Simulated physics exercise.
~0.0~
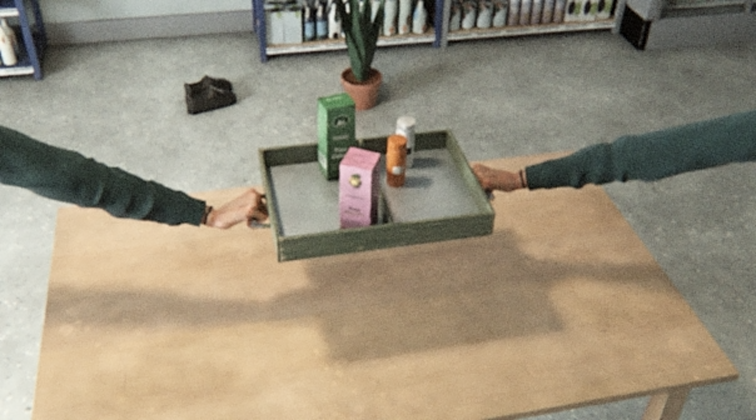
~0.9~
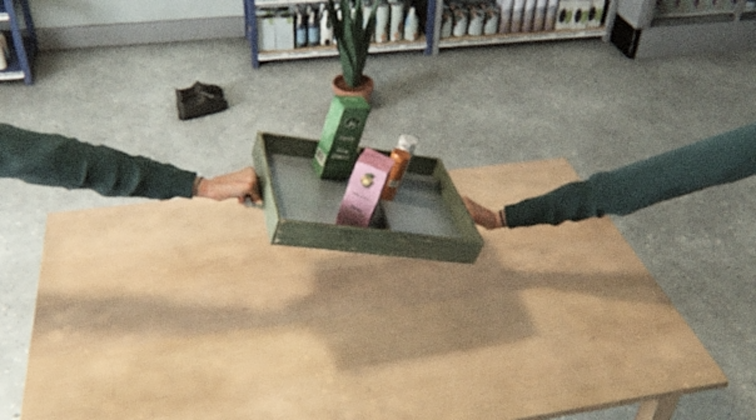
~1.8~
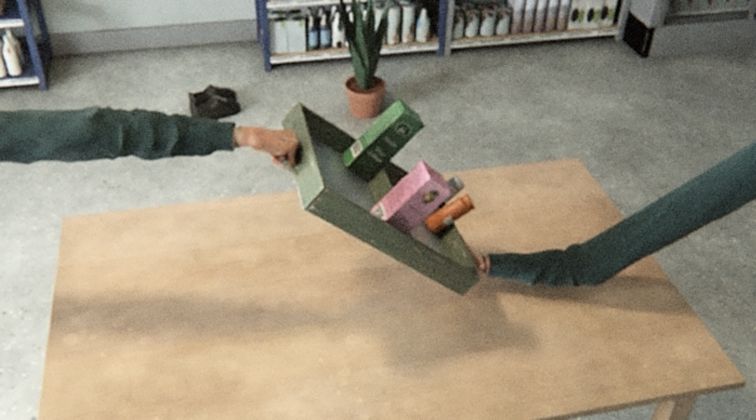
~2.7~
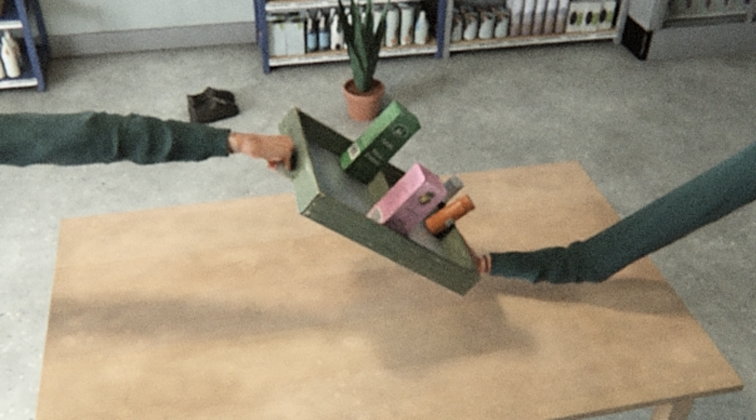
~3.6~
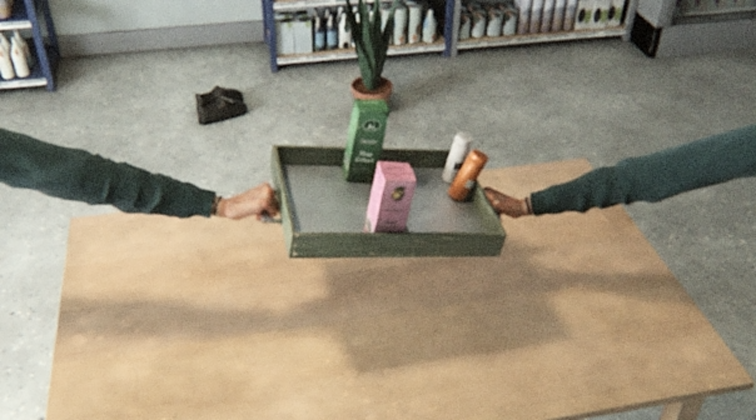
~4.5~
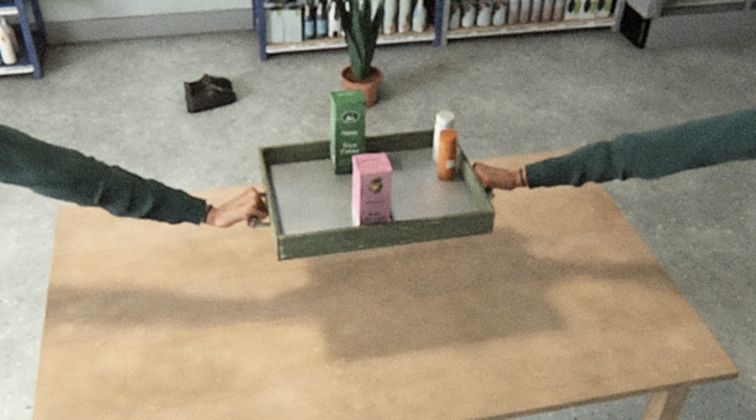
At first, two hands hold a green-rimmed tray level above a wooden table, with a green carton, a pink carton, a white shaker and an orange shaker standing in it. The hands begin to tip the tray down to the right, and the contents lean with it. The tilt grows steep, the shakers shift toward the lower right side, and the tray is held there briefly. Then the hands bring it back level, with the shakers still leaning. Finally, all four items stand upright inside, the cartons about where they began and both shakers farther right.
